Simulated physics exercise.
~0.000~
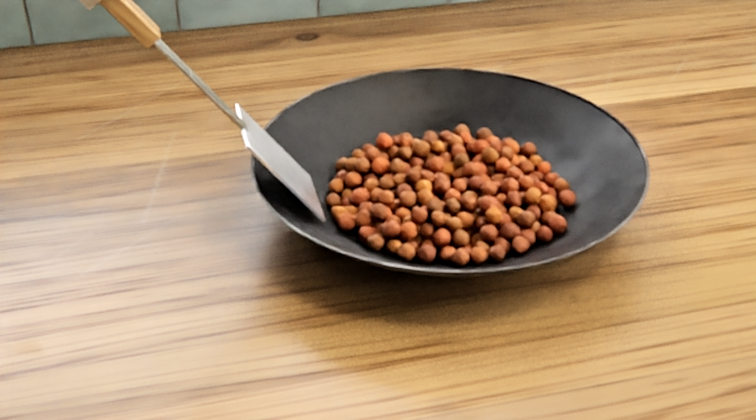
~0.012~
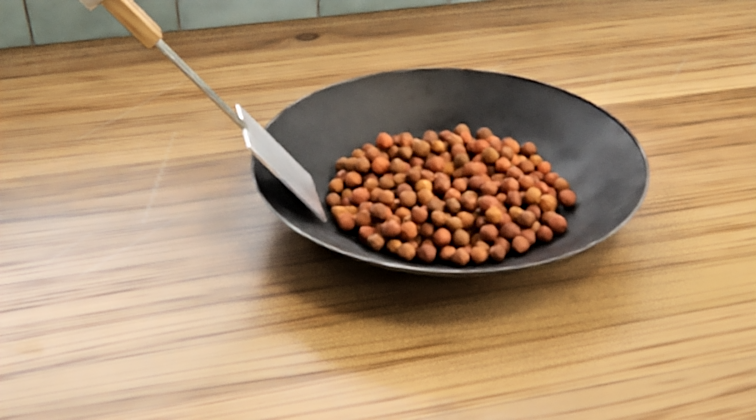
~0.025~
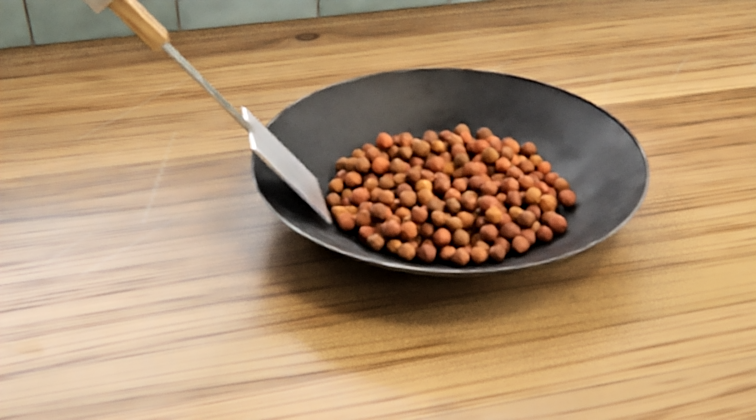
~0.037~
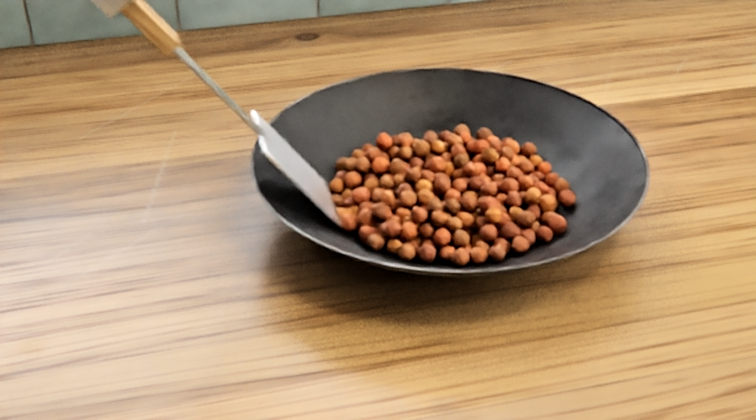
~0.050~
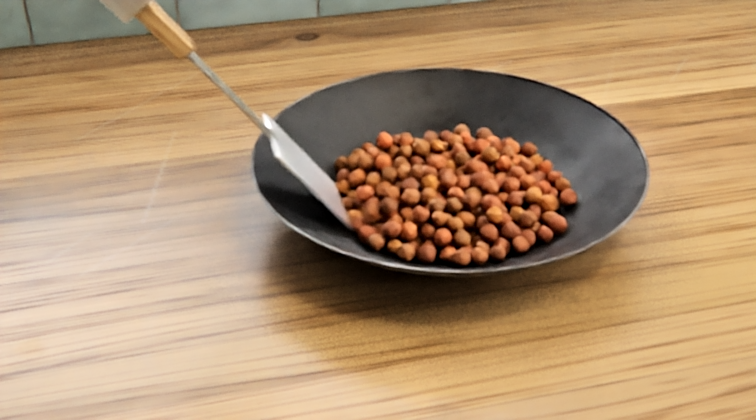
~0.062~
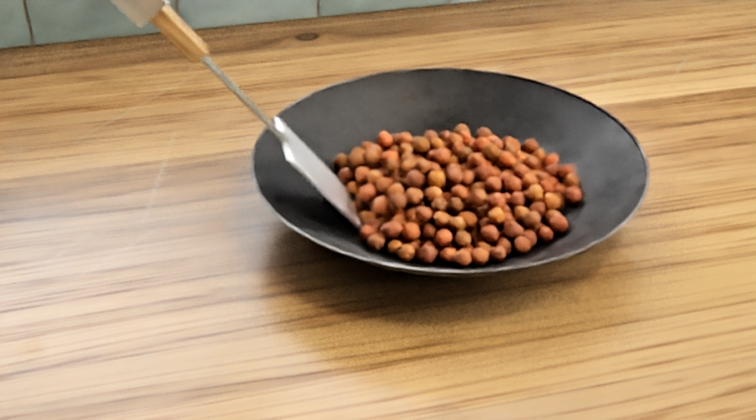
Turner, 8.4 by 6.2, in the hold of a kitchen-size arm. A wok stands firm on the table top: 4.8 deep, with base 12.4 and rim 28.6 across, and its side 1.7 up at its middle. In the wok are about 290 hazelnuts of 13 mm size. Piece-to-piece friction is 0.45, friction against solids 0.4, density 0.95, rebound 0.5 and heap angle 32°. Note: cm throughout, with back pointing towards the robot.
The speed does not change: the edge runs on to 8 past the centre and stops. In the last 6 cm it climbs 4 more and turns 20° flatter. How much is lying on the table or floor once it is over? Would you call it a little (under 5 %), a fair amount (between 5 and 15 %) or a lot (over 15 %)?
A fair amount, between 5 and 15 %.
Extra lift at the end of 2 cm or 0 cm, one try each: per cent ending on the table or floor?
Roughly 0 % and then 5 %.
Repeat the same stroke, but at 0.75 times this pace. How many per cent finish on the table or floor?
Something close to 0 per cent ends up on the table or floor.
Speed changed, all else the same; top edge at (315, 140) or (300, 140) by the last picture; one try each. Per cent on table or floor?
Roughly 25 and 15 percent.
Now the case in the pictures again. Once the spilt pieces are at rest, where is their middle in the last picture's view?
Near pixel (719, 158).
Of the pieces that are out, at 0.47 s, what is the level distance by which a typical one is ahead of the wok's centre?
Around 18 centimetres ahead.
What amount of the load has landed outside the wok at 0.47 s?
Around 6 %.
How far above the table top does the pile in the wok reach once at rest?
Peak at rest, approximately 5.5 centimetres.
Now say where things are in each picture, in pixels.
The turner top edge at (242, 125), sloping 54°; upper third of the load around (440, 184), from x 335 to 565, top at y 135; 292 in the wok, in the first frame.
The turner top edge at (243, 125), sloping 54°; upper third of the load around (440, 184), from x 335 to 565, top at y 135, in the second frame.
The turner top edge at (248, 127), sloping 54°; upper third of the load around (440, 184), from x 335 to 565, top at y 135, in the third frame.
The turner top edge at (259, 131), sloping 54°; upper third of the load around (440, 184), from x 335 to 565, top at y 135, in the fourth frame.
The turner top edge at (271, 135), sloping 54°; upper third of the load around (446, 184), from x 345 to 570, top at y 135, in the fifth frame.
The turner top edge at (283, 138), sloping 54°; upper third of the load around (455, 180), from x 340 to 575, top at y 135; 292 in the wok, in the sixth frame.
After 0.15 s, sloping 54°, highest piece 5 above the table; 292 in the wok.
After 0.23 s, sloping 48°, highest piece 6 above the table; 290 in the wok, 2 on the blade or in flight.
After 0.47 s, sloping 34°, highest piece 6 above the table; 272 in the wok, 17 on the table or floor, 3 on the blade or in flight.
After 1.52 s, sloping 34°, highest piece 5 above the table; 270 in the wok, 22 on the table or floor.
In the end, 270 in the wok, 22 on the table or floor. That is 8 % on the table or floor.
